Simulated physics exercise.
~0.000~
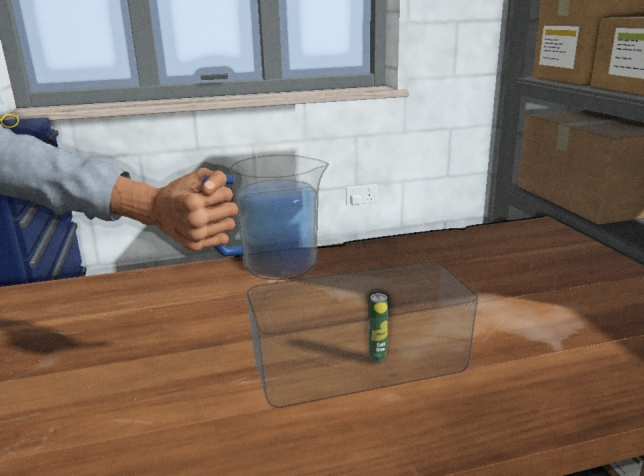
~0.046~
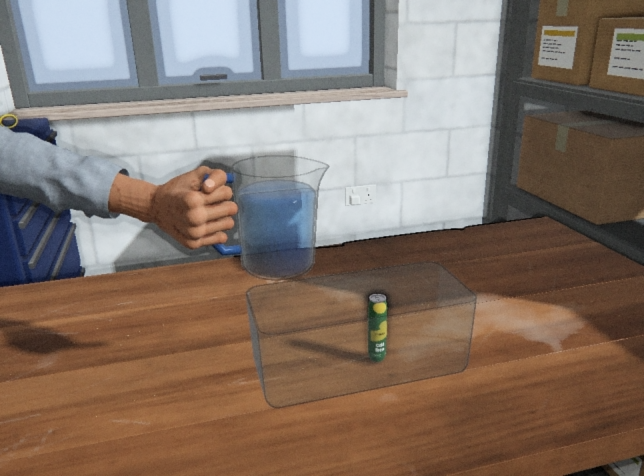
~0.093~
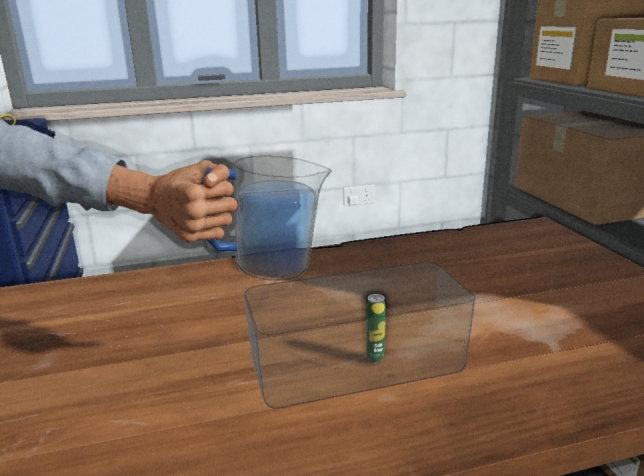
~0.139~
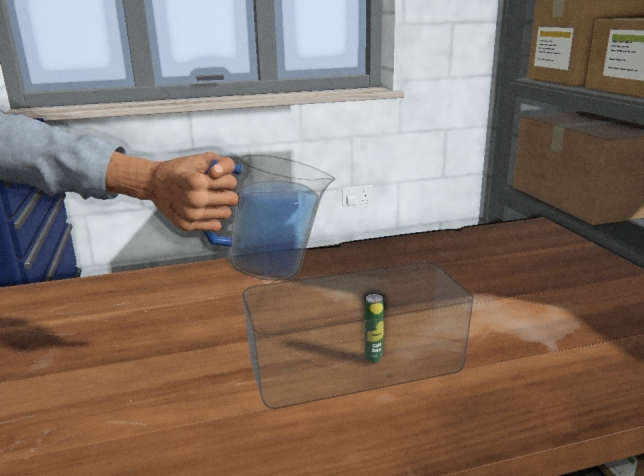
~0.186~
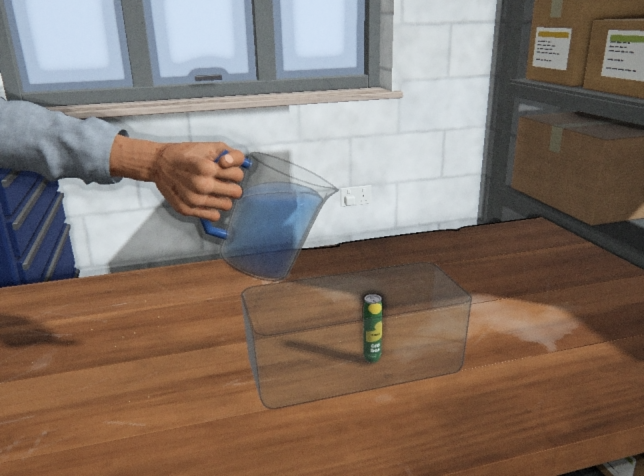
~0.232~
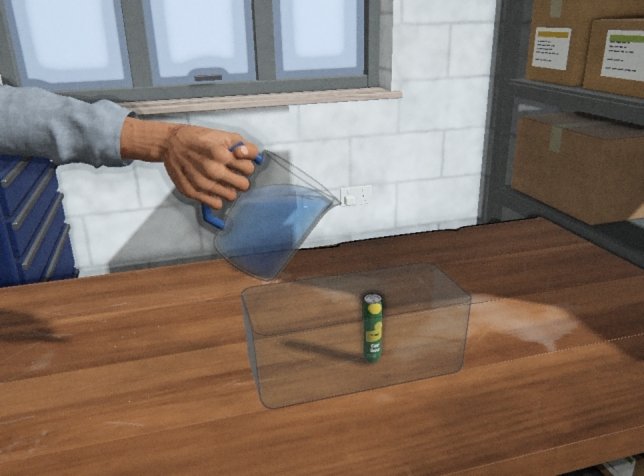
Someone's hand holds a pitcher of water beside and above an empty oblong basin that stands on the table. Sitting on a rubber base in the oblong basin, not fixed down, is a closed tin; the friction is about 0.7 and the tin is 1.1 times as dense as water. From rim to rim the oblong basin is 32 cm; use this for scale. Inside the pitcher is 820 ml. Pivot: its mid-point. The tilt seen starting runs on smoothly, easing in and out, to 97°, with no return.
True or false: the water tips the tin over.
True.
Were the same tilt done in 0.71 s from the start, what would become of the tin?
The tin tips over.
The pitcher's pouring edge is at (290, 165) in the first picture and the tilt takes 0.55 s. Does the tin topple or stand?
Then it tips over.
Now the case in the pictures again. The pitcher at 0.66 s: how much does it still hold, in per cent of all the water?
I'd say some 28 per cent remains.
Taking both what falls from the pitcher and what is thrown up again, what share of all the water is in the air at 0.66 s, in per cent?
Roughly 18 %.
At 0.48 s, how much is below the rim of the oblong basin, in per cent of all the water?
10 %, roughly.
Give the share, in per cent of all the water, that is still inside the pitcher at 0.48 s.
Portion remaining: Approx. 66 per cent.
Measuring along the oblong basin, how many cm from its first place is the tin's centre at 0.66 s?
Near 1 cm of travel.
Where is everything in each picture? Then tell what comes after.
In the first frame, it leans 0°; its right rim is at (328, 162); the water meets the walls at (236, 193) and (313, 185); the oblong basin's rim runs from (253, 311) to (458, 280); the tin's top is at (379, 301).
In the second frame, it leans 2°; its right rim is at (329, 164); the water meets the walls at (236, 193) and (313, 186).
In the third frame, it leans 7°; its right rim is at (331, 169); the water meets the walls at (236, 191) and (314, 187).
In the fourth frame, it leans 15°; its right rim is at (335, 177); the water meets the walls at (238, 194) and (317, 189).
In the fifth frame, it leans 25°; its right rim is at (338, 188); the water meets the walls at (235, 207) and (321, 192).
In the sixth frame, it leans 37°; its right rim is at (341, 202); the water meets the walls at (228, 215) and (328, 196).
By 0.48 s the tilt is 93° and 67 per cent is still to pour; the tin stands where it began.
By 0.66 s the tilt is 97° and 28 per cent is still to pour; the tin leans 12°.
By 0.85 s the tilt is 97° and 10 per cent is still to pour; the tin lies on its side.
By 1.05 s the tilt is 97° and 3 per cent is still to pour; the tin lies on its side.
At rest the tin lies on its side.
